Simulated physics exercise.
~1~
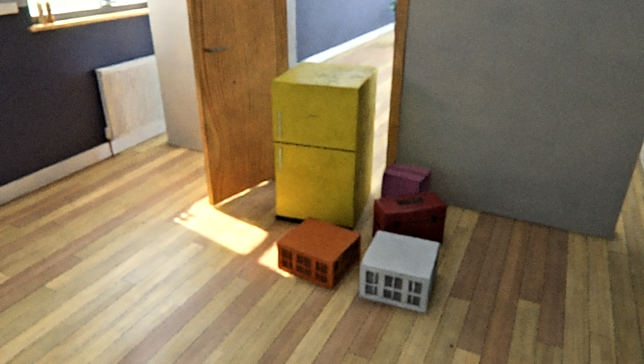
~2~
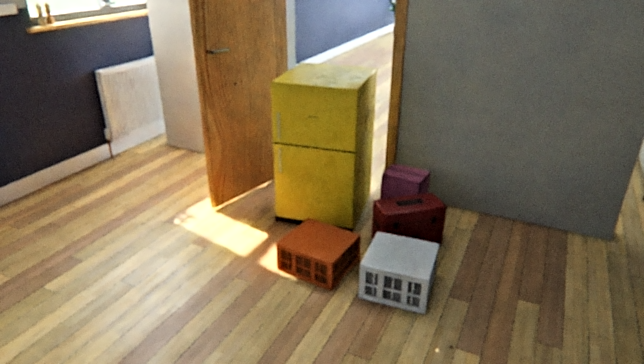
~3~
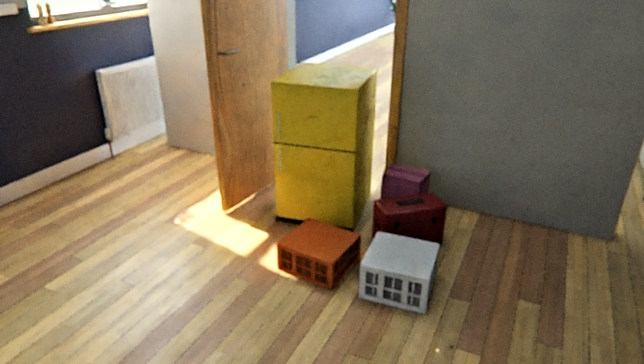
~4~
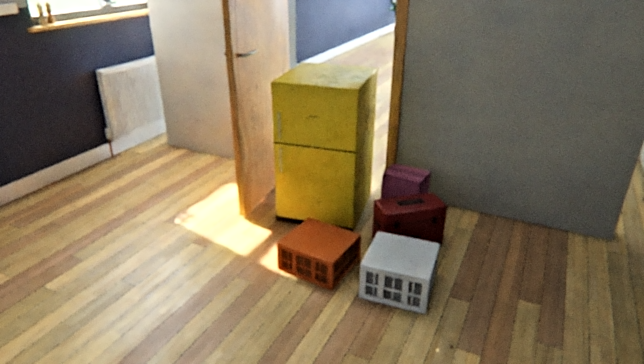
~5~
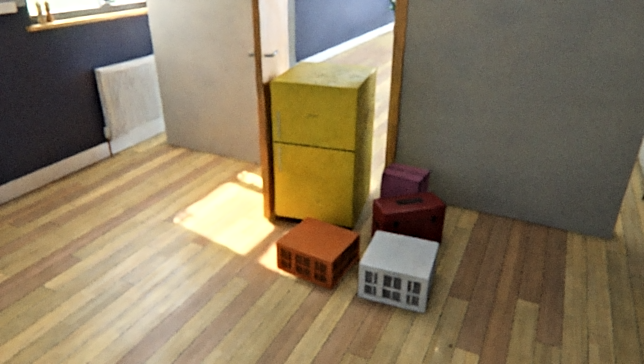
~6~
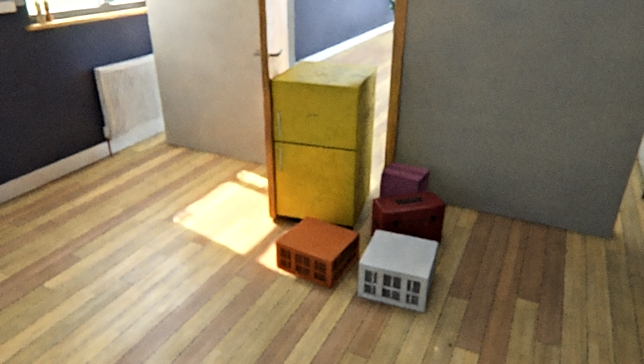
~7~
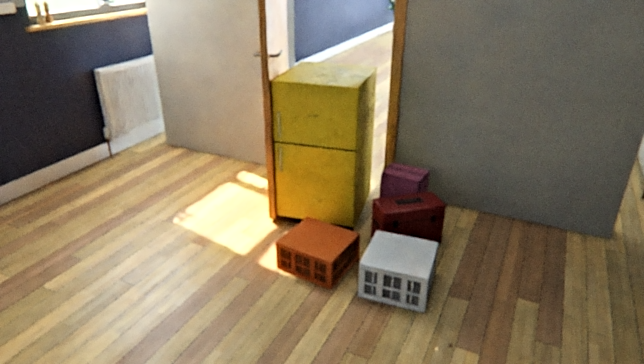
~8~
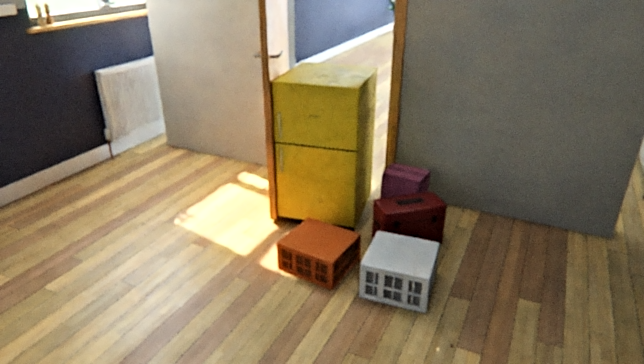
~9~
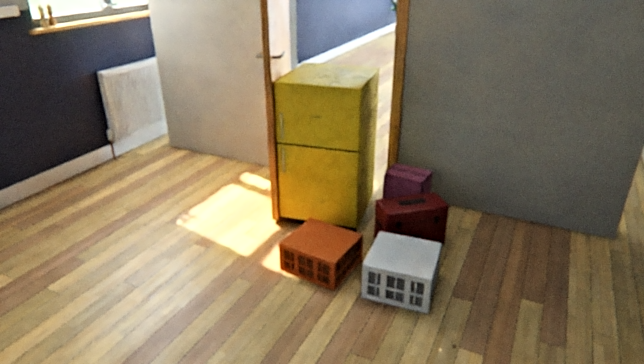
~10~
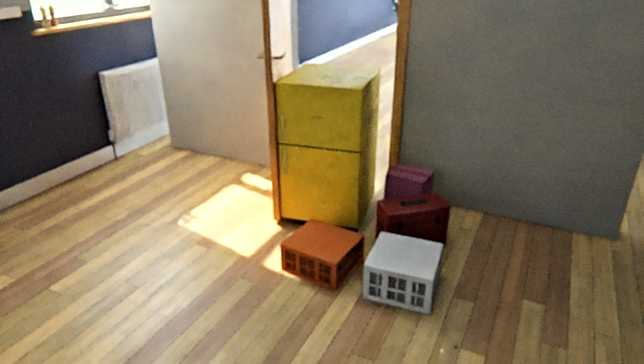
The wooden door swings right toward the yellow fridge, then stays partly open beside it.
